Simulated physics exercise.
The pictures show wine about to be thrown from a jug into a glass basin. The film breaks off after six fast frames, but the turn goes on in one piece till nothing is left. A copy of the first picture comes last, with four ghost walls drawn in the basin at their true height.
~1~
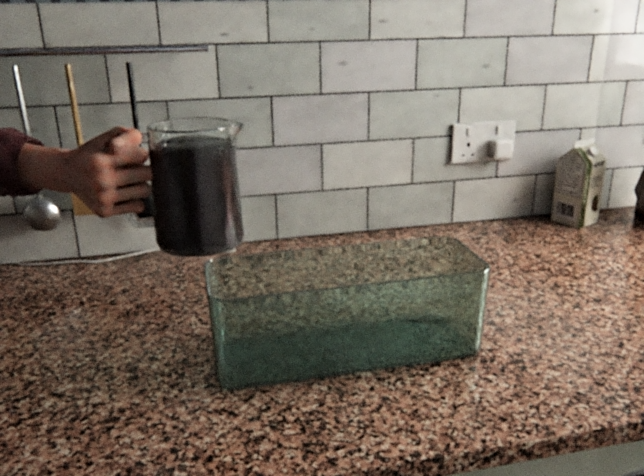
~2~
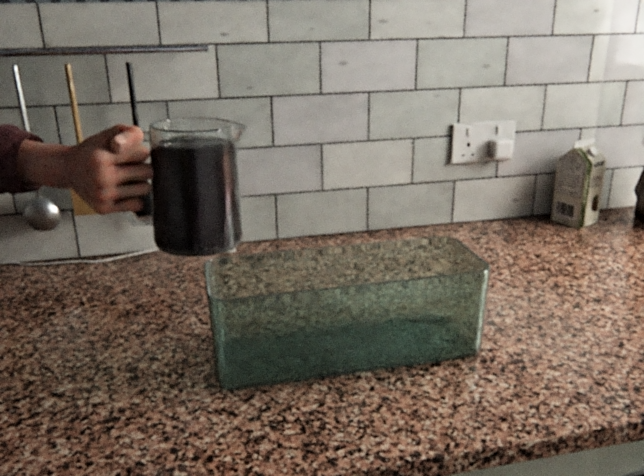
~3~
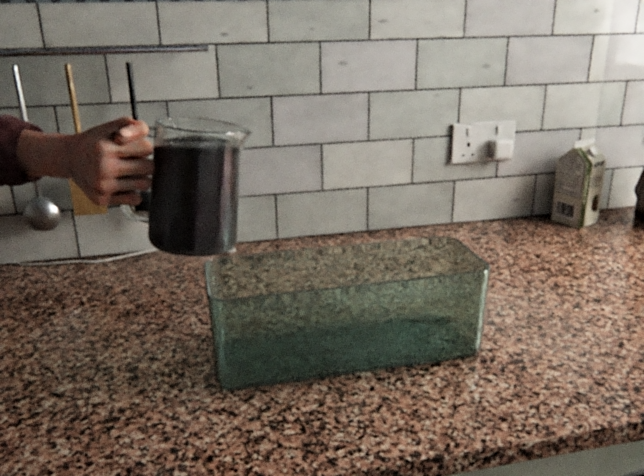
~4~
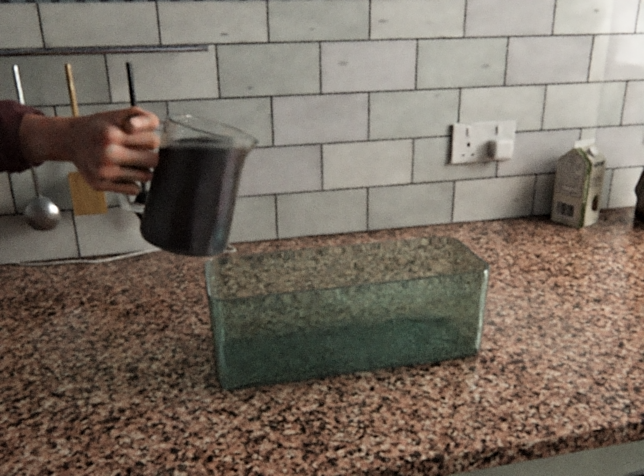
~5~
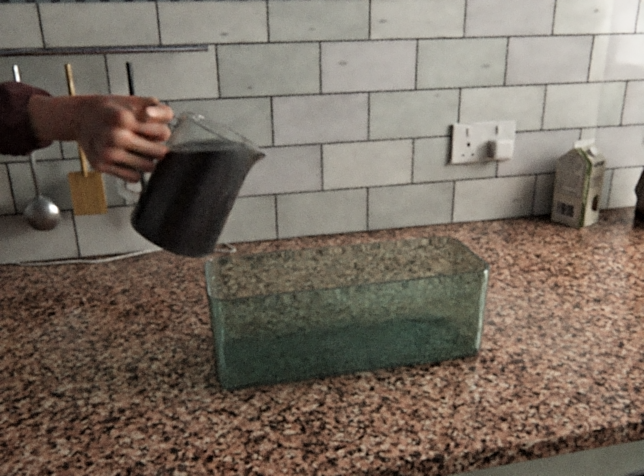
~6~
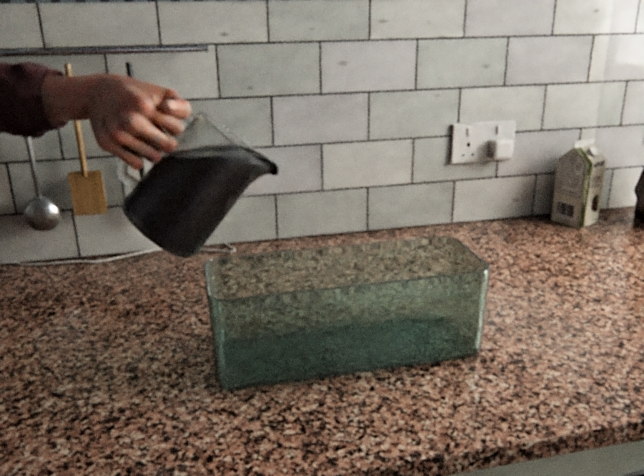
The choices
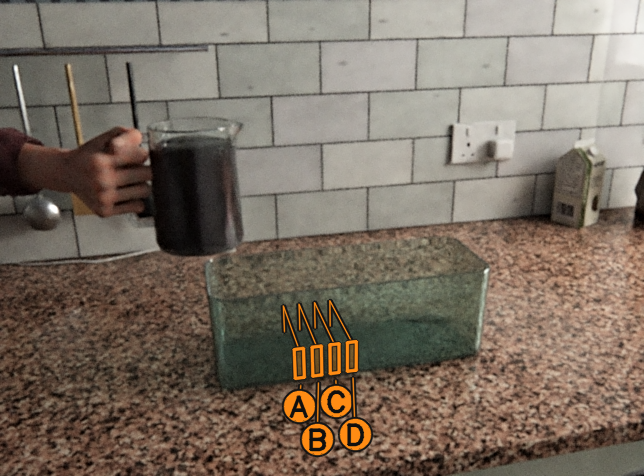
Hand raising and tilting a glass jug of dark liquid rightward above a greenish glass basin on a speckled kitchen counter.
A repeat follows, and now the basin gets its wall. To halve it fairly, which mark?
Choose C.
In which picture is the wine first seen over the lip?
In picture 6.
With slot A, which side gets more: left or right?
The right one.
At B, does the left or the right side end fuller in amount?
The right one.
On the marked copy, A at (300, 385); B at (318, 382); C at (335, 380); D at (353, 377).
For slot A, about 4 % ends left of the wall and 95 % right of it.
For slot B, about 13 % ends left of the wall and 86 % right of it.
For slot C, about 46 % ends left of the wall and 53 % right of it.
For slot D, about 78 % ends left of the wall and 18 % right of it; 4 % is lost outside.
